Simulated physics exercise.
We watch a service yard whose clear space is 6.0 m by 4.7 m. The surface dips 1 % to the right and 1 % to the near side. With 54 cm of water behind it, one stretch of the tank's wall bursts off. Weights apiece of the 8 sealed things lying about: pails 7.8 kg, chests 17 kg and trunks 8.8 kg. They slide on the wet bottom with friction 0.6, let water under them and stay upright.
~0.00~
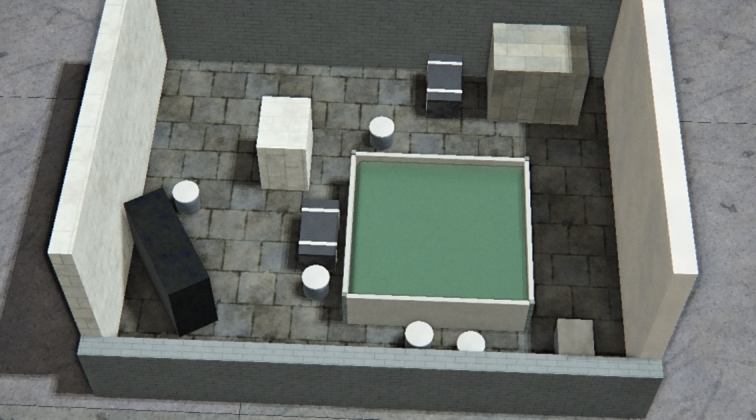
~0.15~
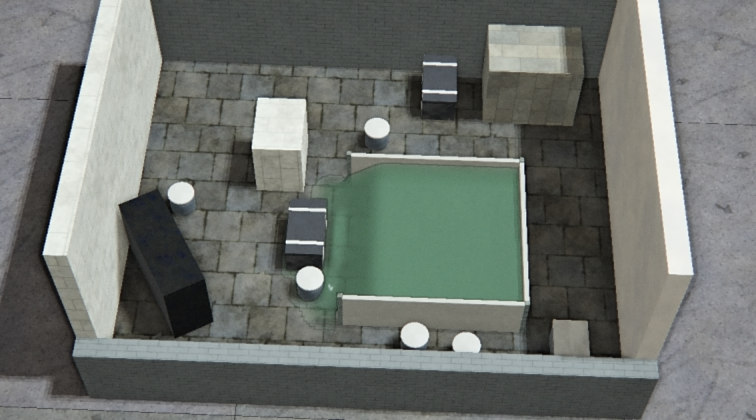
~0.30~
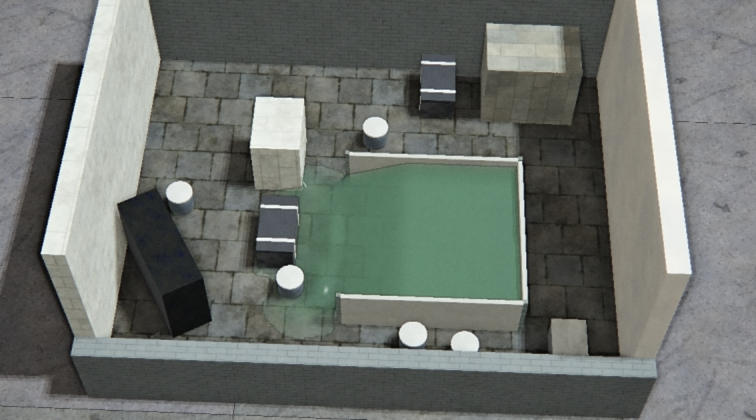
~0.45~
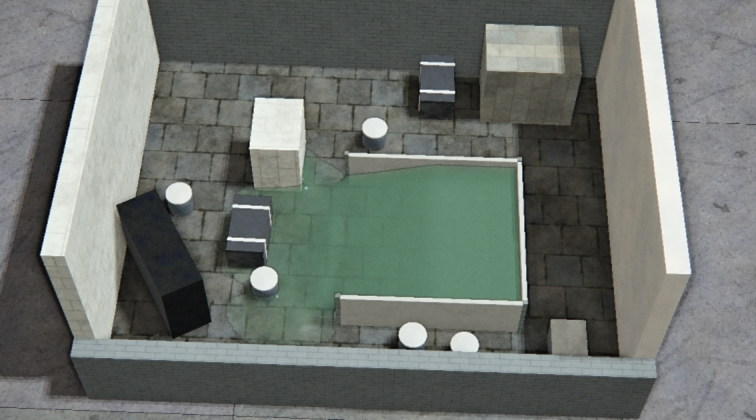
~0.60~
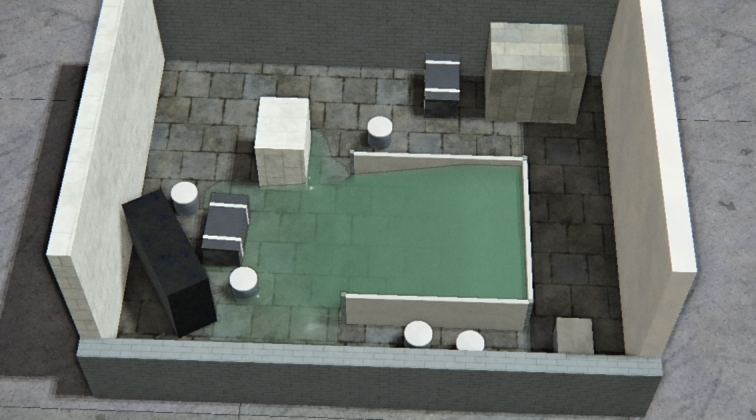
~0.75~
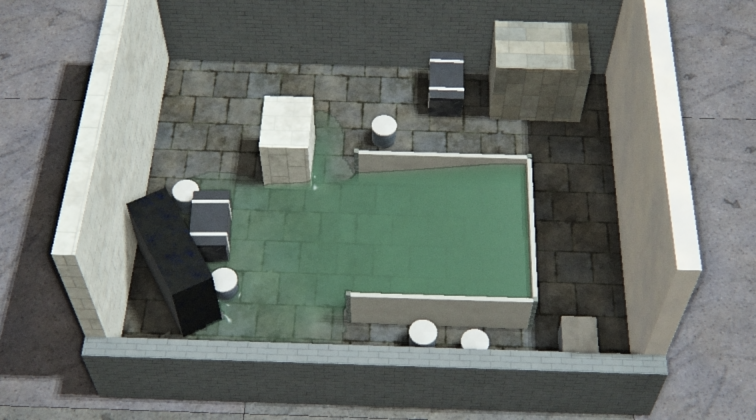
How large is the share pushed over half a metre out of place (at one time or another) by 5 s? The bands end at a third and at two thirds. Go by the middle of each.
Share: At least two thirds.
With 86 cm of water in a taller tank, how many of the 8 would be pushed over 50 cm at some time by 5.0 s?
In that case 8 of them.
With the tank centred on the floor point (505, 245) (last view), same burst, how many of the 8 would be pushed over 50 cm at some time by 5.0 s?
Then 4.
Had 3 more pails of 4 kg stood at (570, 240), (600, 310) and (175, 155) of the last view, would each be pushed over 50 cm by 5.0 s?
In that order: Under, under, more.
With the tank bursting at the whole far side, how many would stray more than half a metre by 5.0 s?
Then 3.
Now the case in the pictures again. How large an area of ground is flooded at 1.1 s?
About 11.0 m2.
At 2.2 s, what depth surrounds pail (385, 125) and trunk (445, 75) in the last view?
Roughly 2 and 2 cm.
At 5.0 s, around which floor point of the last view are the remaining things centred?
Near (451, 213).
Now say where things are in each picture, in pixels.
The first frame shows a trunk at (319, 226), on the bottom; a pail at (315, 277) rests on the ground; 4.2 m2 under water; 0 of 8 have shifted.
The second frame shows a trunk at (306, 226), on the bottom, 10 cm from its start; a pail at (310, 278), on the bottom; 4.9 m2 under water; 1 of 8 have shifted.
The third frame shows a trunk at (277, 223), on the bottom, 43 cm from its start; a pail at (290, 277), on the bottom, 23 cm from its start; water covers 6.0 m2; 2 of 8 have shifted.
The fourth frame shows a trunk at (249, 223), on the bottom, 77 cm from its start; a pail at (264, 278) rests on the ground, 53 cm from its start; 7.1 m2 under water; 2 of 8 have shifted.
The fifth frame shows a trunk at (225, 222), on the bottom, 112 cm from its start; a pail at (243, 279) rests on the ground, 85 cm from its start; 8.4 m2 under water; 2 of 8 have shifted.
The sixth frame shows a trunk at (209, 218), on the bottom, 137 cm from its start; a pail at (223, 279) rests on the ground, 114 cm from its start; water covers 9.5 m2; 2 of 8 have shifted.
After 1.1 s 2 of 8 are over 50 cm from their spots; 2 afloat.
After 2.2 s 3 of 8 are over 50 cm from their spots; 3 afloat.
After 3.5 s 3 of 8 are over 50 cm from their spots; 3 afloat.
After 5.0 s 7 of 8 are over 50 cm from their spots, and 7 have been at some point; 6 afloat.
